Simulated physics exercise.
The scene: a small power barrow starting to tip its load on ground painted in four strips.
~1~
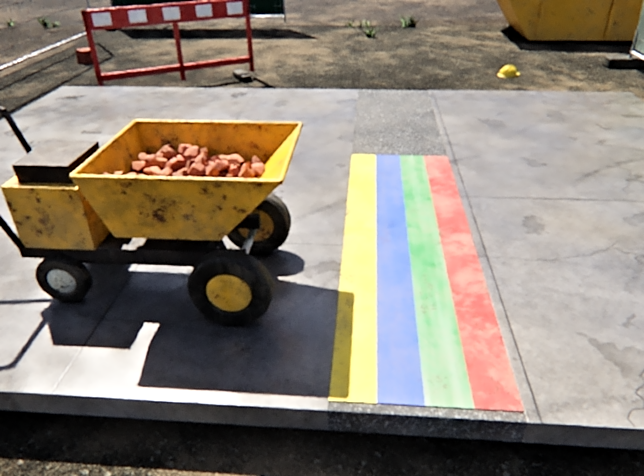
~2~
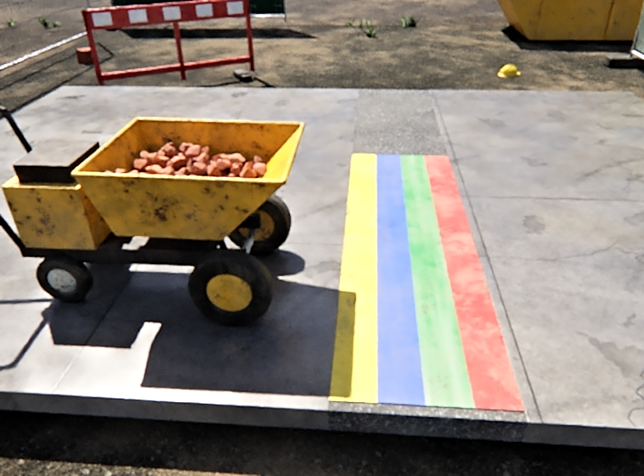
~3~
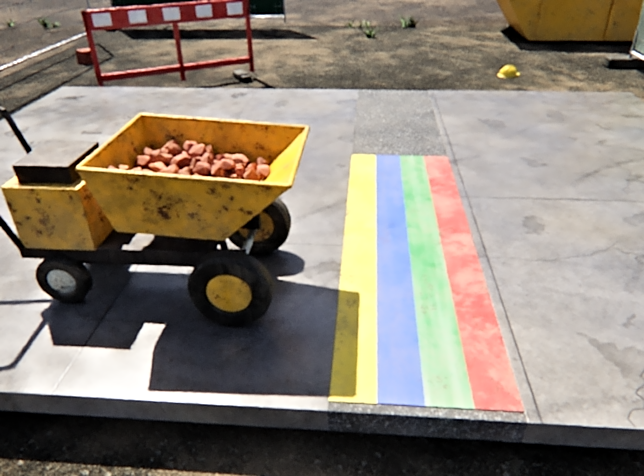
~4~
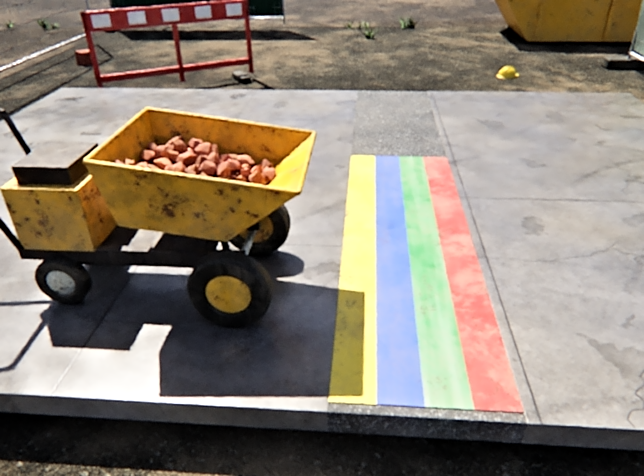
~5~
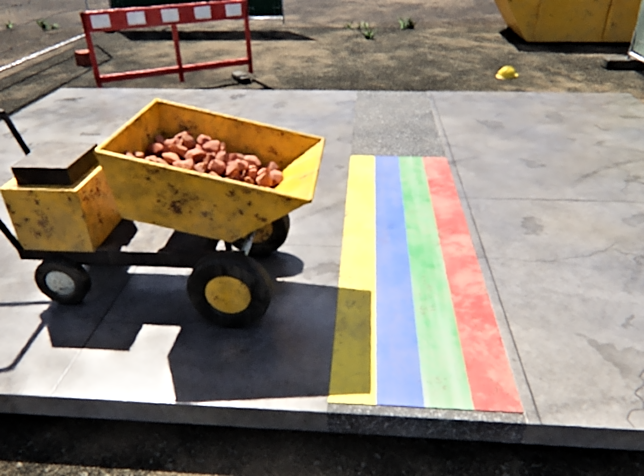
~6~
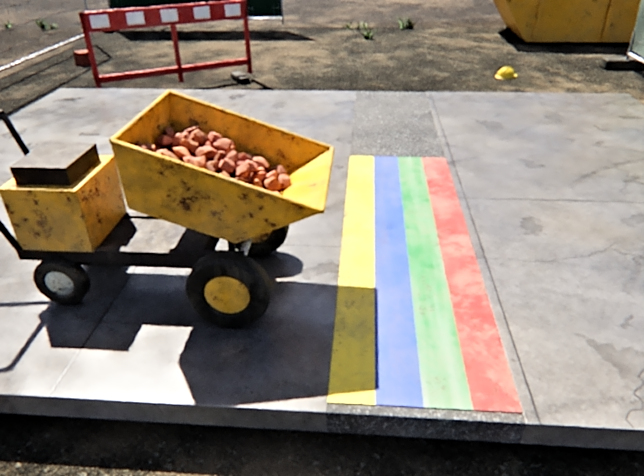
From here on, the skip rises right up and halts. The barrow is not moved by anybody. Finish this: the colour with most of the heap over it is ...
... Blue.
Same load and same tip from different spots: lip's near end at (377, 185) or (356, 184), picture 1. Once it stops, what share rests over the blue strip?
Close to 0 in a hundred, and close to 0 in a hundred.
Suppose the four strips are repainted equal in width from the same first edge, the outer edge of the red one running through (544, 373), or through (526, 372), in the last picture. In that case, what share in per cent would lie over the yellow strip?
About 10 % and 10 %.
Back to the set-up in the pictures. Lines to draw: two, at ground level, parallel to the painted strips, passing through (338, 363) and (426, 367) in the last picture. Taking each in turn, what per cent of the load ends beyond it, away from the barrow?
Near 70 % and 30 %.
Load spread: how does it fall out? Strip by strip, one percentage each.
Yellow strip around 5, blue strip around 30, green strip around 20, red strip around 5.
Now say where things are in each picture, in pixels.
The first frame shows lip of the skip near (280, 182), level; top of the load near (173, 173), lumps of rubble; yellow strip near (355, 357); blue strip near (398, 359); green strip near (443, 361); red strip near (488, 364).
The second frame shows lip of the skip near (283, 183), level; top of the load near (174, 172).
The third frame shows lip of the skip near (289, 187), tipped barely; top of the load near (178, 170).
The fourth frame shows lip of the skip near (298, 193), tipped a little; top of the load near (173, 170).
The fifth frame shows lip of the skip near (310, 201), tipped a little; top of the load near (181, 166).
The sixth frame shows lip of the skip near (322, 211), tipped clearly; top of the load near (172, 161); yellow strip near (353, 358); blue strip near (397, 361); green strip near (441, 363); red strip near (486, 365).
Shortly afterwards, skip tipped steeply; the whole lot in the skip.
Next, skip tipped right over; the bulk in the skip; only a few over the yellow strip; a little over the blue strip; only a few over the green strip.
Some moments later, skip tipped right over; near a third in the skip; a little over the yellow strip; near a third over the blue strip; near a quarter over the green strip; a little over the red strip; only a few off the paint.
In the end, skip tipped right over; near a third in the skip; a little over the yellow strip; near a quarter over the blue strip; near a quarter over the green strip; a little over the red strip; a little off the paint.
